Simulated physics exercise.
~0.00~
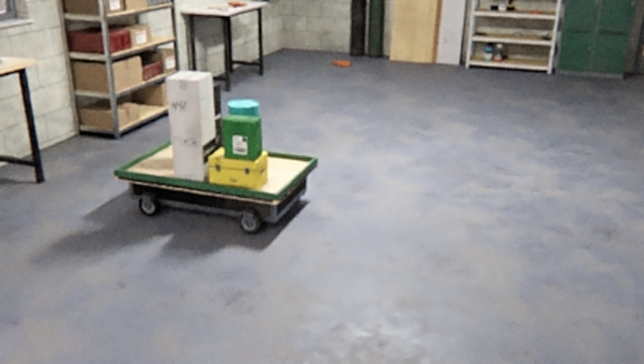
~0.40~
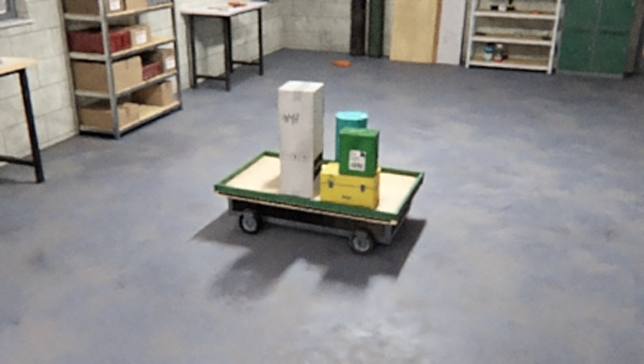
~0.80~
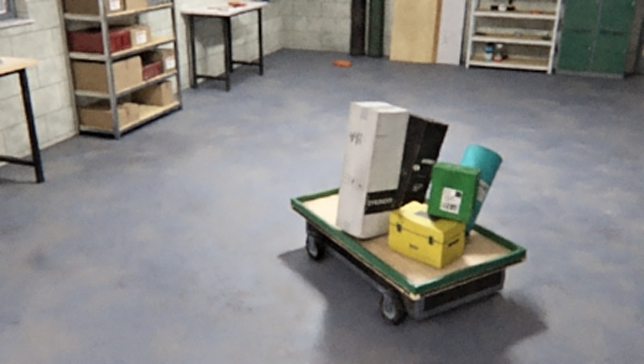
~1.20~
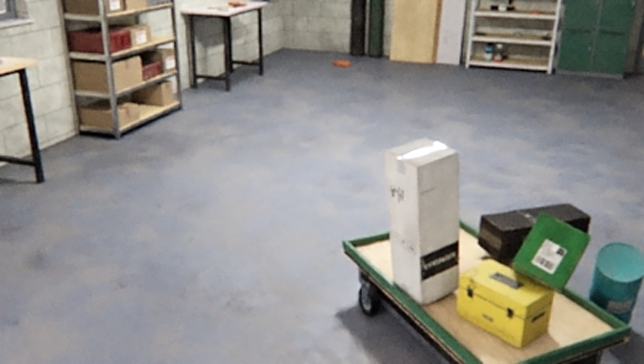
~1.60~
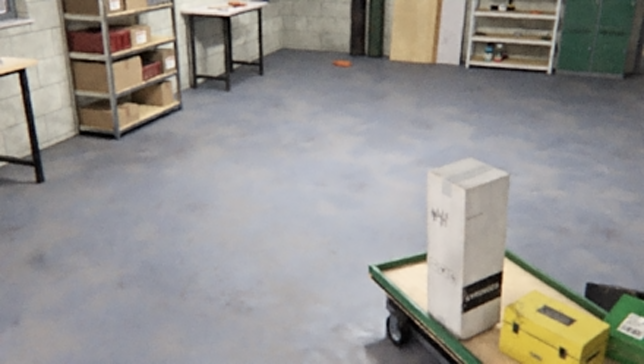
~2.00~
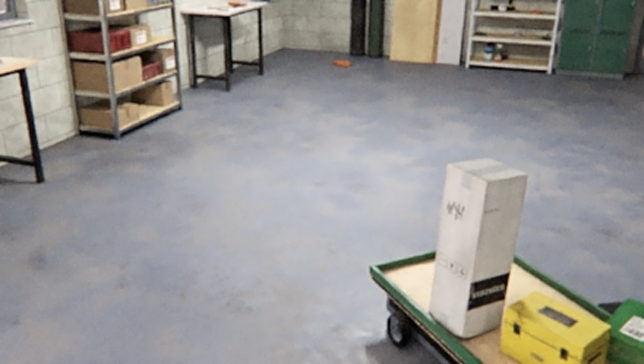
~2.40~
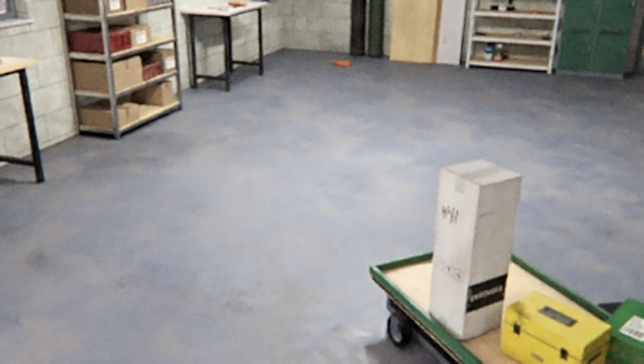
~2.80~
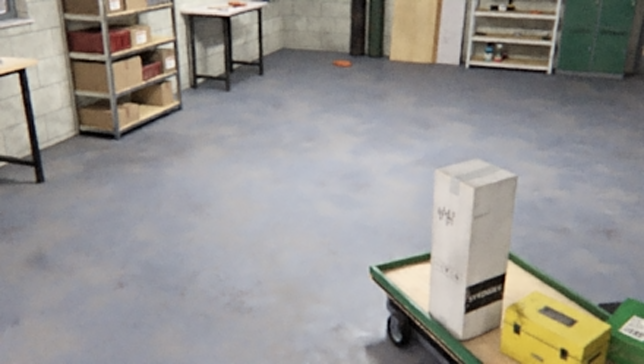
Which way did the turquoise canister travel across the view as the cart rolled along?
It travelled to the right, tipping over and coming off the cart along the way.
